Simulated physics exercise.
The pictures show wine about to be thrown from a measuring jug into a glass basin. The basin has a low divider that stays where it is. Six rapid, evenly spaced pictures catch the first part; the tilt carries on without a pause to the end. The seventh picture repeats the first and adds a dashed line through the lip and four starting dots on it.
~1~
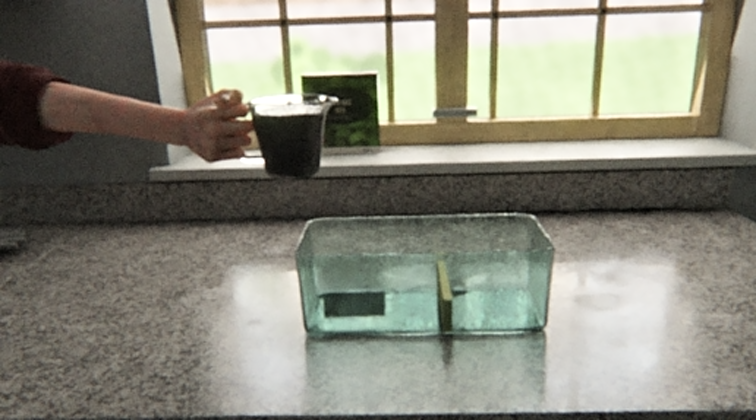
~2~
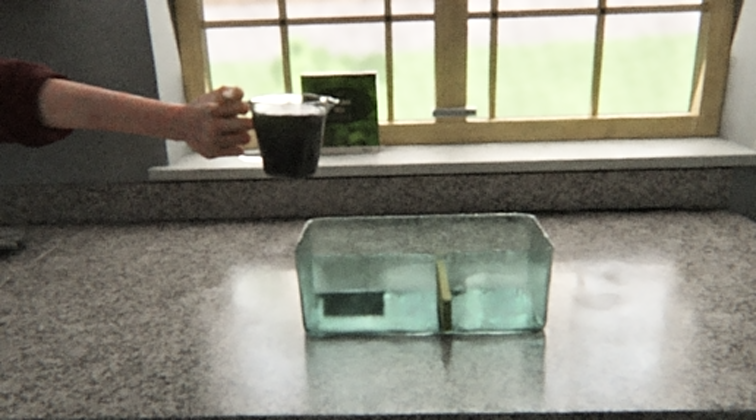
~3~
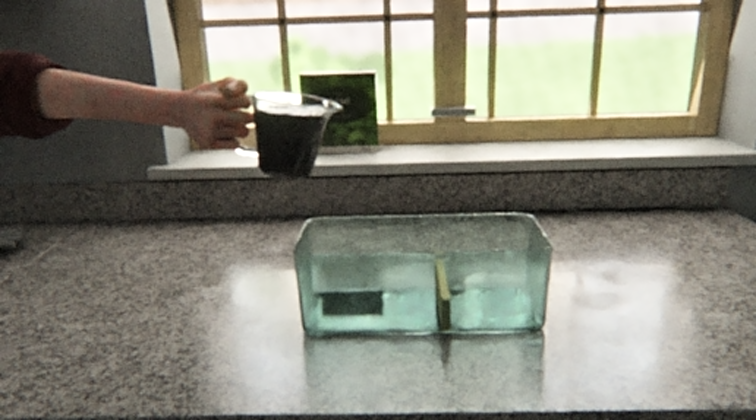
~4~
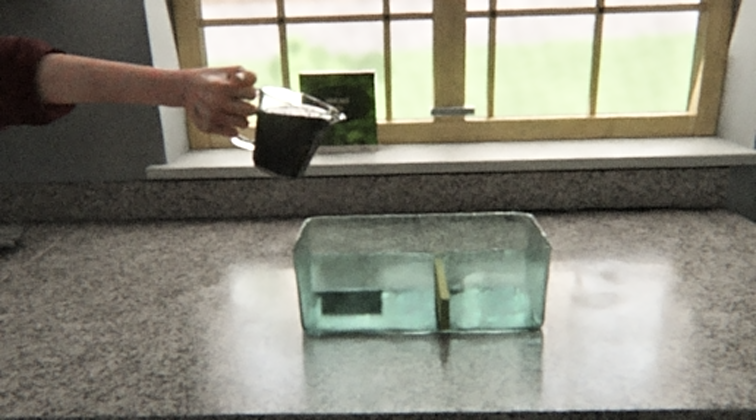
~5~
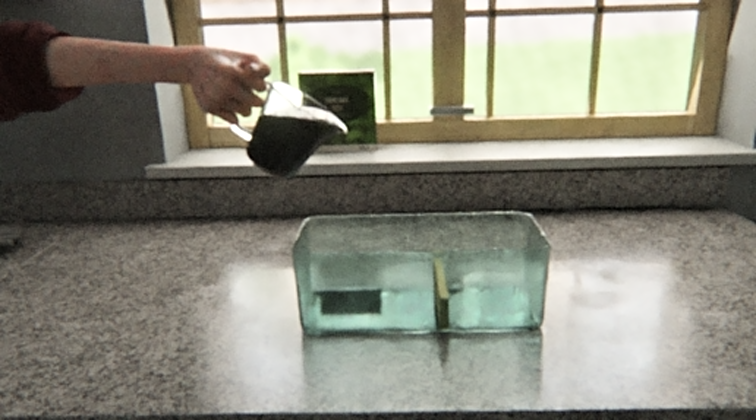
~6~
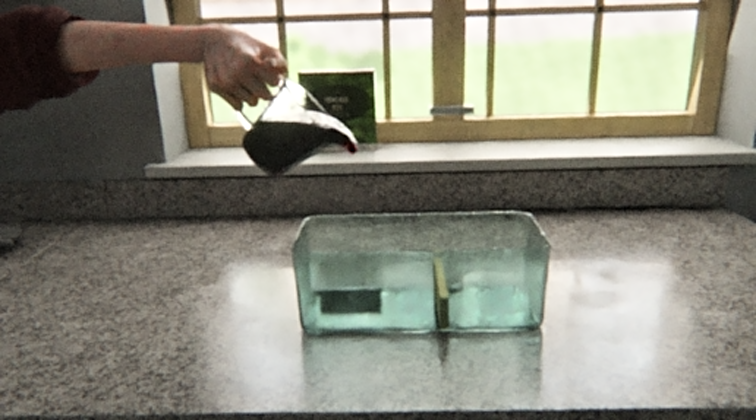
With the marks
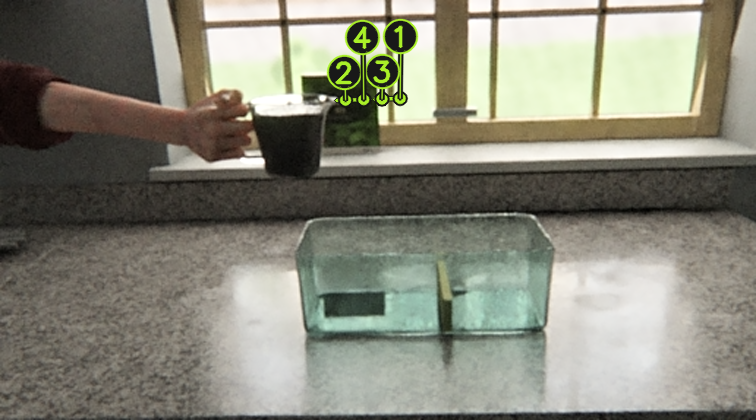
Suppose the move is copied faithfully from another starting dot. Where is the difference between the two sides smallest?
1 is best.
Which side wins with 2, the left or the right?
The left one.
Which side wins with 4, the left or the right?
The left one.
In lime, 1 at (400, 98); 2 at (345, 100); 3 at (382, 99); 4 at (363, 99).
Choosing 1, about 48 % ends left of the wall and 50 % right of it.
Choosing 2, about 92 % ends left of the wall and 5 % right of it; 3 % is lost outside.
Choosing 3, about 87 % ends left of the wall and 9 % right of it; 3 % is lost outside.
Choosing 4, about 91 % ends left of the wall and 4 % right of it; 5 % is lost outside.
